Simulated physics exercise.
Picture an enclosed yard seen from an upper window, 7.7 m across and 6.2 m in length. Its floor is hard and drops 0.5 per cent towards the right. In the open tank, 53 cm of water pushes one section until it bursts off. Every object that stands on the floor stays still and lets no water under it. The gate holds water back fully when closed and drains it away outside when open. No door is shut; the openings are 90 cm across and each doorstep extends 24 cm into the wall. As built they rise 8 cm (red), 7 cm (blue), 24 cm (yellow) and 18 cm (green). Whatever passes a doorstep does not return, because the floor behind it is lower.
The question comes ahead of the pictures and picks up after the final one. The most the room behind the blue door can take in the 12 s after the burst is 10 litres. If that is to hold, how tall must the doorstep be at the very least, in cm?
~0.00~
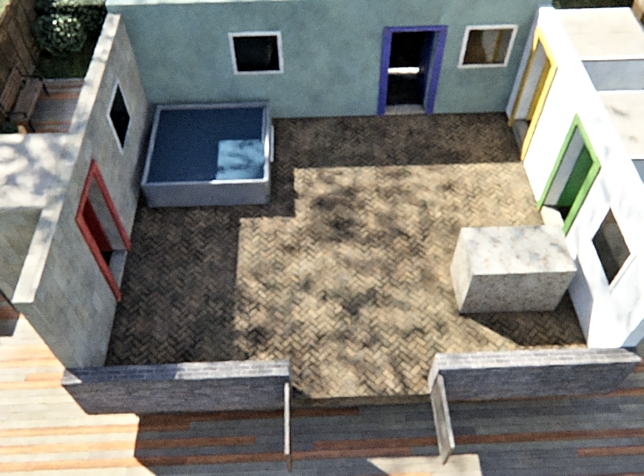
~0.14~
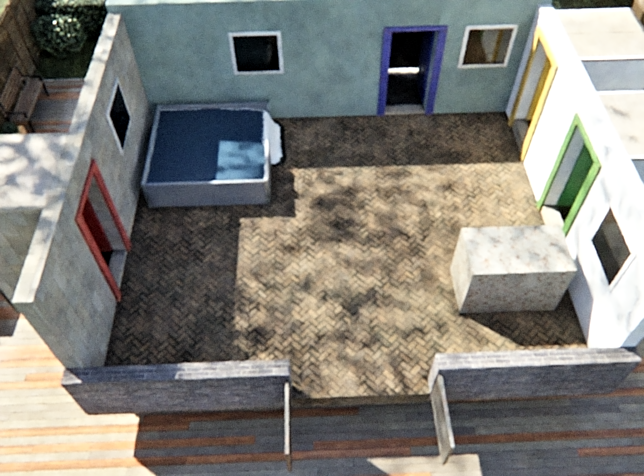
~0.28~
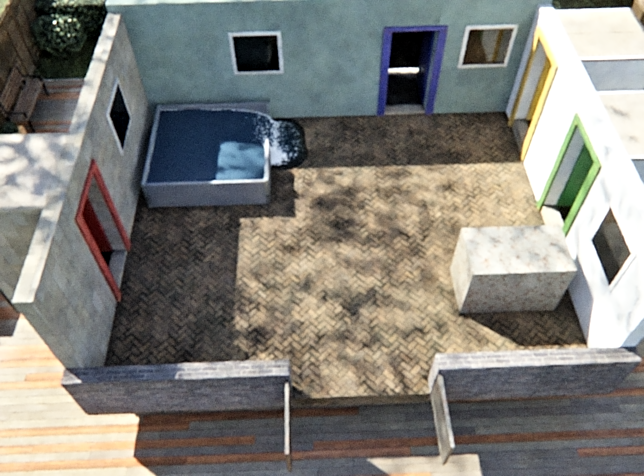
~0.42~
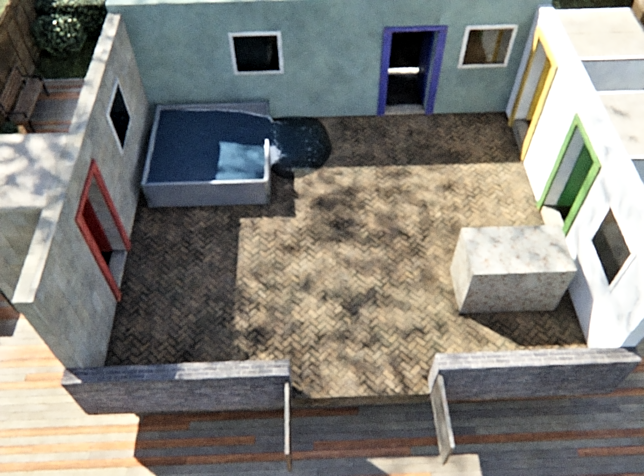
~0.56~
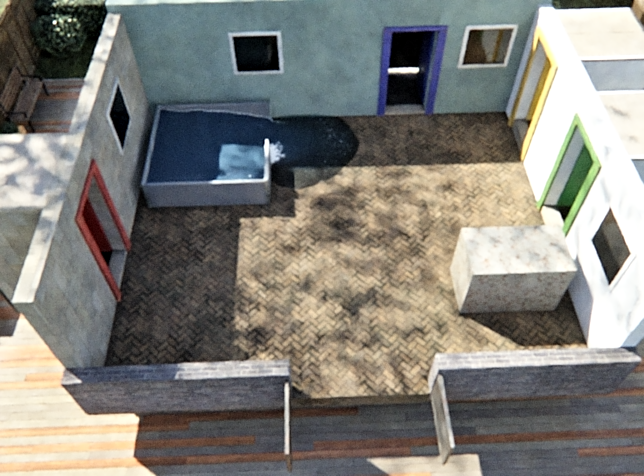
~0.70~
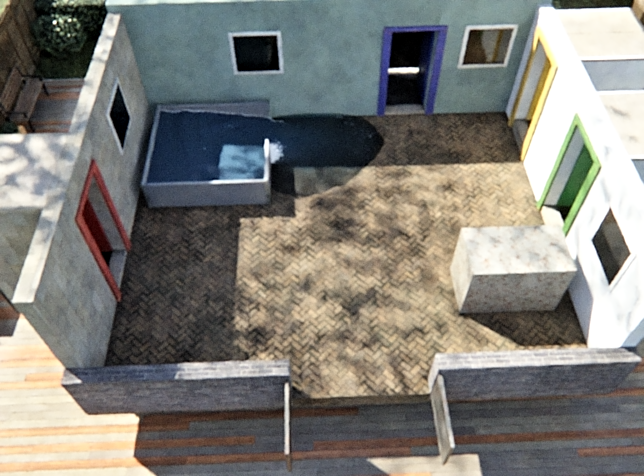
Close to 7.5 cm is just enough.
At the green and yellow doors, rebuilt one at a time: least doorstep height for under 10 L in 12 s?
Close to 13.5 cm (green) and close to 25 cm (yellow).
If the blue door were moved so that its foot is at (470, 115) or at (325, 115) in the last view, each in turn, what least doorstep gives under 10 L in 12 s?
First place around 17 cm, second around 19 cm.
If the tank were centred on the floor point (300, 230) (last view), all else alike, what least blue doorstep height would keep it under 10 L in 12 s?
In that case about 9.0 cm.
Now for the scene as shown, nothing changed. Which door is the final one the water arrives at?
The red one.
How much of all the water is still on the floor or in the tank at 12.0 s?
Some 98 %.
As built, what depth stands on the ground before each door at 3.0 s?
Lab note, depth in cm: Red 0; blue 9; yellow 28; green 4.
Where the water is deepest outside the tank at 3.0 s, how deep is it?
Close to 30 centimetres.
After 1.4 s water covers 20 % of the floor, deepest (30 cm) near (279, 137); 9 cm at the blue door, 0 litres in over its 7 cm doorstep.
After 3.0 s water covers 35 % of the floor, deepest (30 cm) near (498, 130); 9 cm at the blue door, 4 litres in over its 7 cm doorstep.
After 12.0 s water covers 95 % of the floor, deepest (10 cm) near (531, 261); 8 cm at the blue door, 12 litres in over its 7 cm doorstep.
At the blue door as built, the water arrived by 1.1 s and peaked near 10 cm at 2.0 s.
Run again over the same 12 s with other heights there, 22 litres in over 6 cm, 1 litre over 9.5 cm. The limit of 10 litres is kept from about 7.5 cm up.
